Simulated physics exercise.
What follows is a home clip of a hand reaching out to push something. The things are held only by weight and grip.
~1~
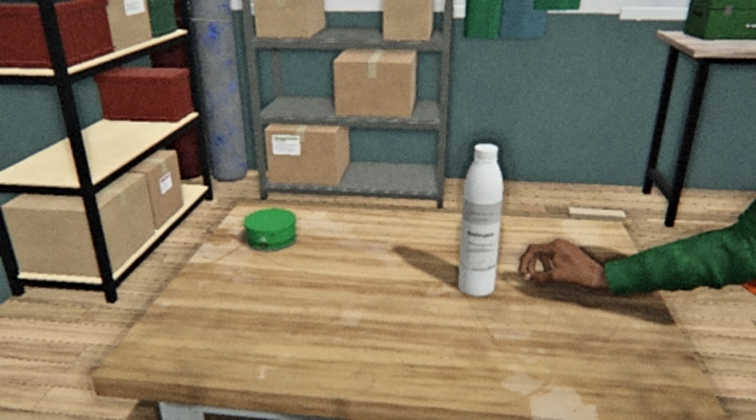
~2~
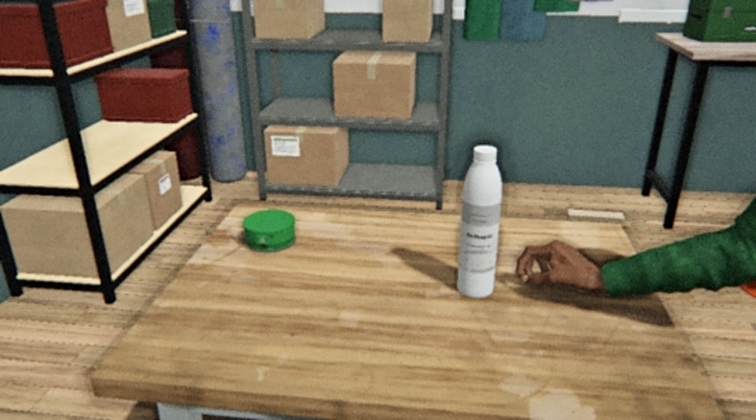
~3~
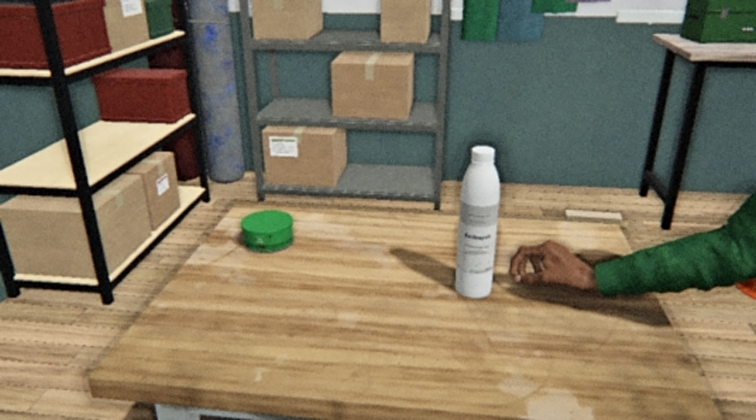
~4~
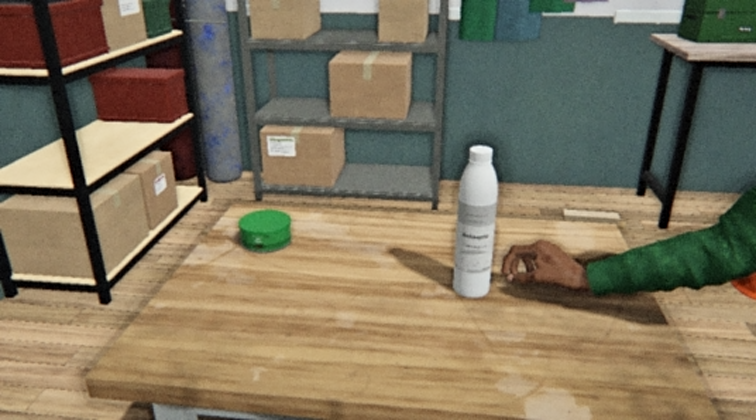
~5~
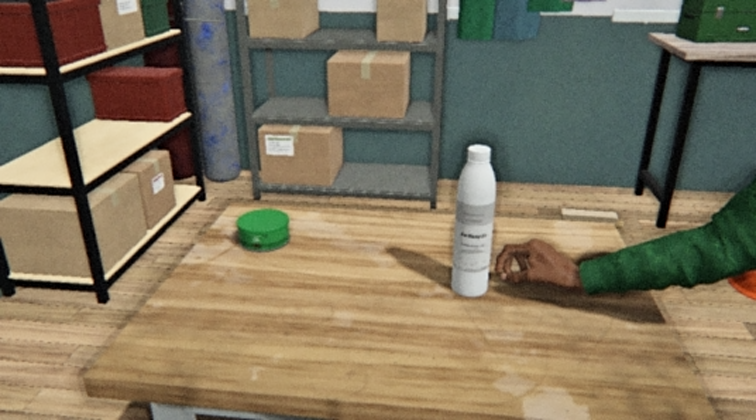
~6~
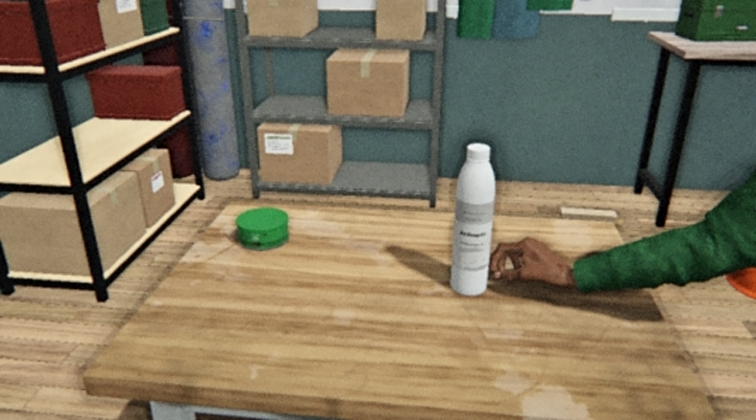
In a storeroom workshop with teal walls, a light wooden table is seen from the front and slightly above, with box-laden shelves behind it and to the left. A round green container sits at the table's left, and a white bottle with a grey label stands right of centre. The view shifts very slightly as a green-sleeved arm at right edges its curled hand leftward, closing the small gap to the upright bottle.
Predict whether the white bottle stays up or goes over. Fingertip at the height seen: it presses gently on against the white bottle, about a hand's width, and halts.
It stays up.
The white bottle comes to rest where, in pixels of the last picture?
At about (406, 217).
Then, 0.70 s past the last view, white bottle displaced about its own width near (449, 219).
Then, 1.40 s past the last view, white bottle displaced about its own width near (421, 218).
Finally, moved from the start, white bottle. Final places as the last picture's camera would see them, white bottle near (406, 217).
